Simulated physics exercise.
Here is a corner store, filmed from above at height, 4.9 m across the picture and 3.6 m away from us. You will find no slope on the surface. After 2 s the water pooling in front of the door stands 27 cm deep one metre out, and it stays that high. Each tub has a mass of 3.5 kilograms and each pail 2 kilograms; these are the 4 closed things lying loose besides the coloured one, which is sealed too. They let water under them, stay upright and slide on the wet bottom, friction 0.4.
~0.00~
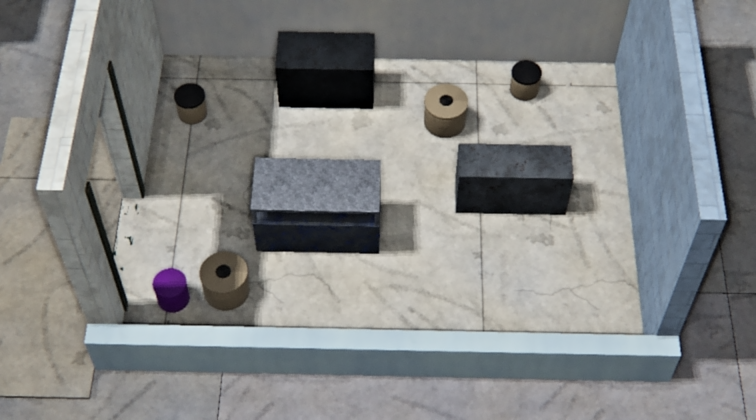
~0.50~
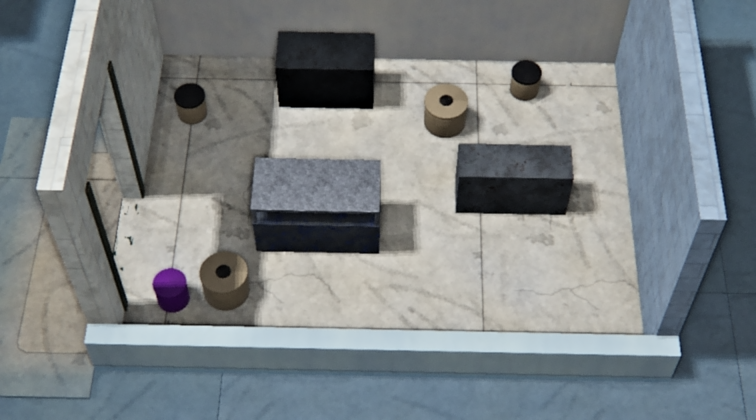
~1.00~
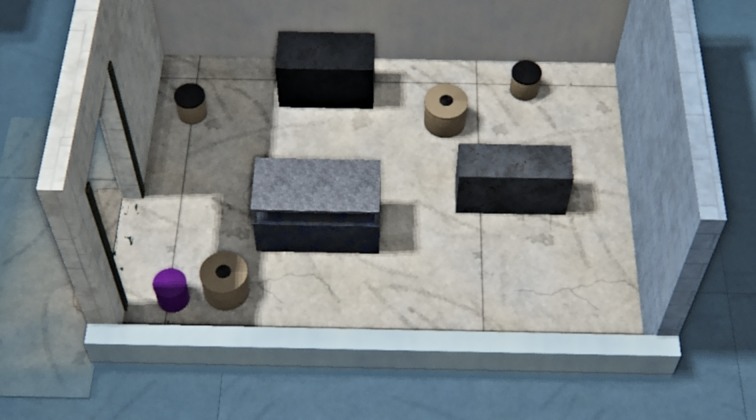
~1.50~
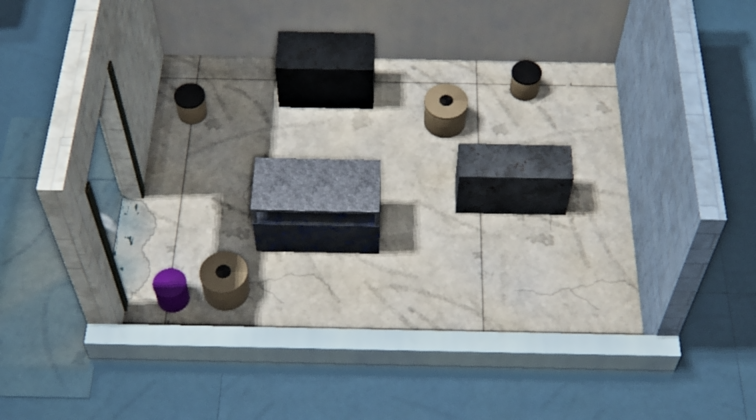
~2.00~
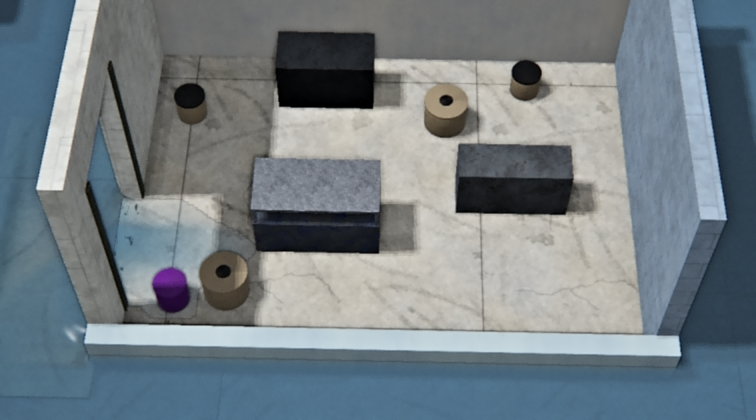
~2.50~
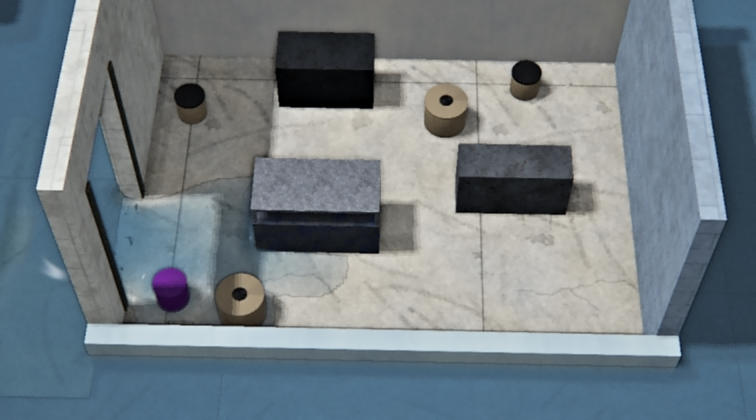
The clip opens on a walled room seen from above, with dark blocks, tan round containers and a purple one on a dry floor. Bluish water covers the ground outside, then enters through the left doorway and spreads around the purple container, which stays put while the tan one beside it shifts slightly right.
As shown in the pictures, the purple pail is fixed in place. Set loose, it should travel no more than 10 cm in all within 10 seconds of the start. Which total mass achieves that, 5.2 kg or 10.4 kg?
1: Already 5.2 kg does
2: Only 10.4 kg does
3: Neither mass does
3.
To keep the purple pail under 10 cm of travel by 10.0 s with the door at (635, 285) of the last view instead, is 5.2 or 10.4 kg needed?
Outcome - neither pick works.
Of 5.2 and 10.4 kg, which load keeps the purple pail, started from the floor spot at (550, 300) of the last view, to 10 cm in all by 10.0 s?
It turns out that no load succeeds.
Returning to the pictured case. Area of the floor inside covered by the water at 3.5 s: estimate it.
Wet: Near 7.5 m2.
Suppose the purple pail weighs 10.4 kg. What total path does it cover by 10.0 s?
Total distance: Near 500 cm.
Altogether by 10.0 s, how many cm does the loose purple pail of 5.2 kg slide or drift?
All together it comes to about 600 cm.
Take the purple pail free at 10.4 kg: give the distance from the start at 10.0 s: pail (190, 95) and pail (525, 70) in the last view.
They sit 60 cm and 120 cm away, in the order given.
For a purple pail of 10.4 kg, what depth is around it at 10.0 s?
Depth: Approx. 18 cm.
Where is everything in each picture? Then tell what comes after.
The purple pail at (169, 283) rests on the ground; 0.0 m2 under water; 0 of 5 have shifted, in the first frame.
The purple pail at (169, 283) rests on the ground; water covers 0.0 m2; 0 of 5 have shifted, in the second frame.
The purple pail at (169, 283), on the bottom; water covers 0.0 m2; 0 of 5 have shifted, in the third frame.
The purple pail at (169, 283) rests on the ground; 0.1 m2 under water; 0 of 5 have shifted, in the fourth frame.
The purple pail at (169, 283) rests on the ground; water covers 0.9 m2; 0 of 5 have shifted, in the fifth frame.
The purple pail at (169, 283), on the bottom; 2.1 m2 under water; 1 of 5 have shifted, in the sixth frame.
After 3.5 s the purple pail would be 51 cm from its start with 5.2 kg and 54 cm from its start with 10.4 kg; 8 cm of water round it then.
After 4.5 s the purple pail would be 114 cm from its start with 5.2 kg and 104 cm from its start with 10.4 kg; 13 cm of water round it then.
After 7.0 s the purple pail would be 388 cm from its start with 5.2 kg and 343 cm from its start with 10.4 kg; 6 cm of water round it then.
After 10.0 s the purple pail would be 452 cm from its start with 5.2 kg and 432 cm from its start with 10.4 kg; 18 cm of water round it then.
